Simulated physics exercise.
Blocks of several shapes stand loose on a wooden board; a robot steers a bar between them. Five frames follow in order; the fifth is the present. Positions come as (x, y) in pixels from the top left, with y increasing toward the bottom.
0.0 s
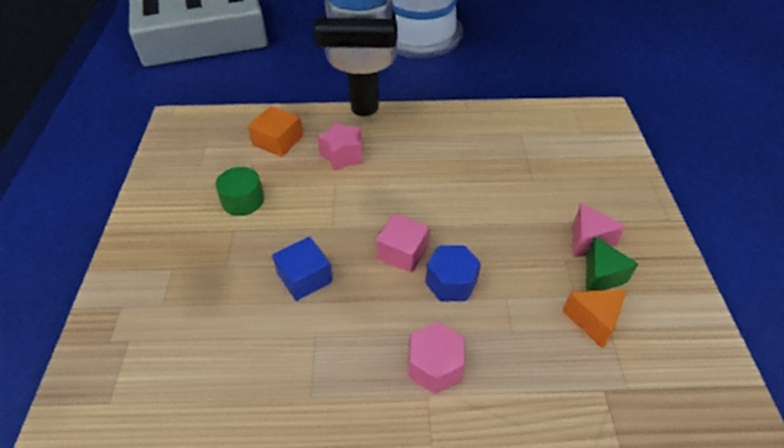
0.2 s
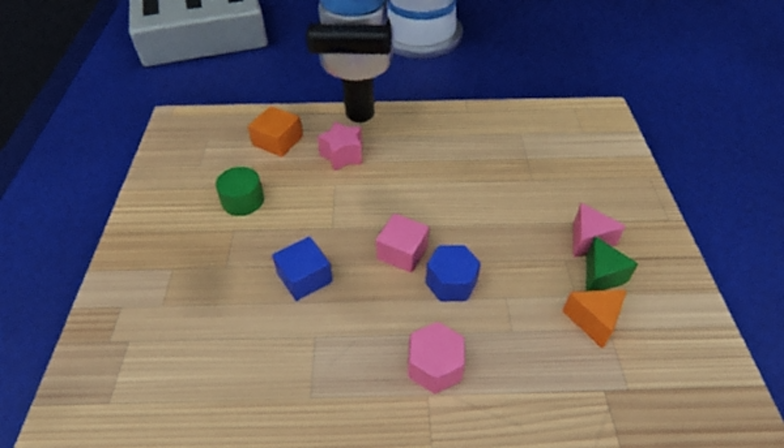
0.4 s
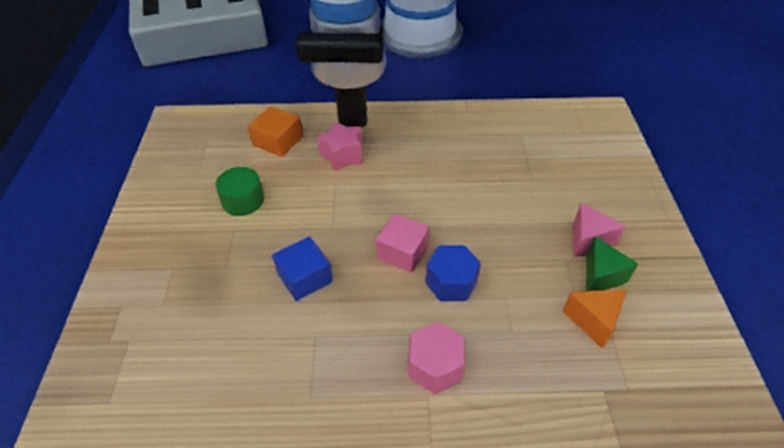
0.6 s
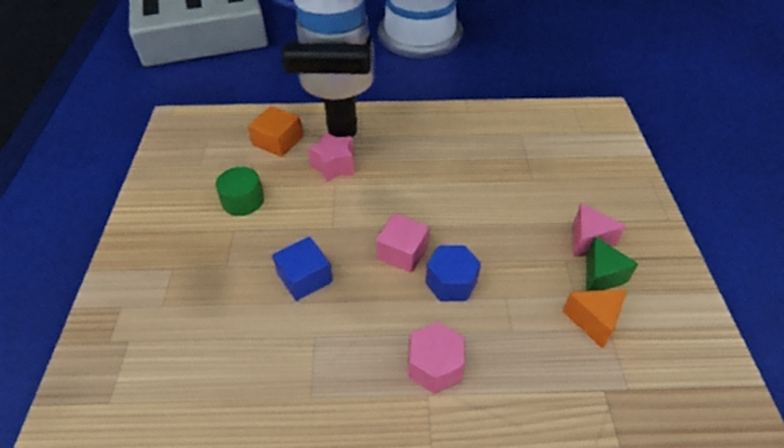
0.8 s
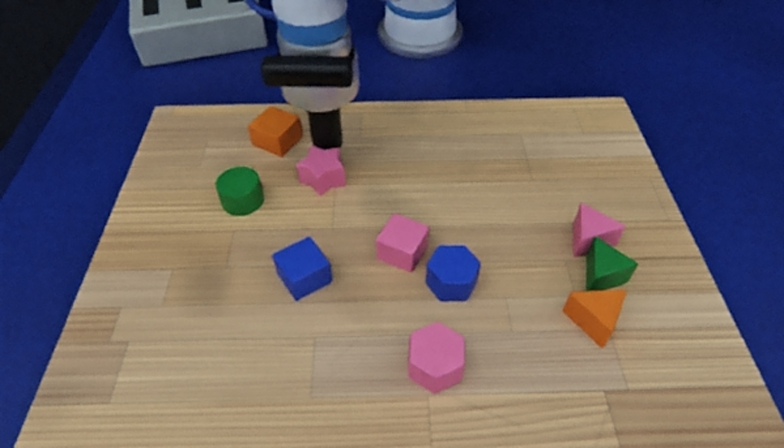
A robot's black bar moves down and left, nudging the pink star the same way.
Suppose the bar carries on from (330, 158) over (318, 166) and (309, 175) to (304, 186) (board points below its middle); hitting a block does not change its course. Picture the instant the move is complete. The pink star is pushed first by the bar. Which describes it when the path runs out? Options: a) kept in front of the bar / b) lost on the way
a.
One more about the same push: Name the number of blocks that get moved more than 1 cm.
My answer is one.
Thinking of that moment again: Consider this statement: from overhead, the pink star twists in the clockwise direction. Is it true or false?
The statement is false.
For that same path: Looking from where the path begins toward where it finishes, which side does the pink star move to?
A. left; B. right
Correct choice: A.
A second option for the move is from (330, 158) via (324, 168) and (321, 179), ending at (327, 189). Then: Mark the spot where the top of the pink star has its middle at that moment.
Put as a pixel place, it's (313, 192).
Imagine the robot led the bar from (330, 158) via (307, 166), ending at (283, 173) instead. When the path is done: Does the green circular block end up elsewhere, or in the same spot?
It holds its position.
The first path, step by step. Halfway along, bar at (311, 156); pink star at (313, 172), turned 15° anticlockwise.
At the end, bar at (301, 172); orange square block not moved; pink star at (311, 188), turned 30° anticlockwise.
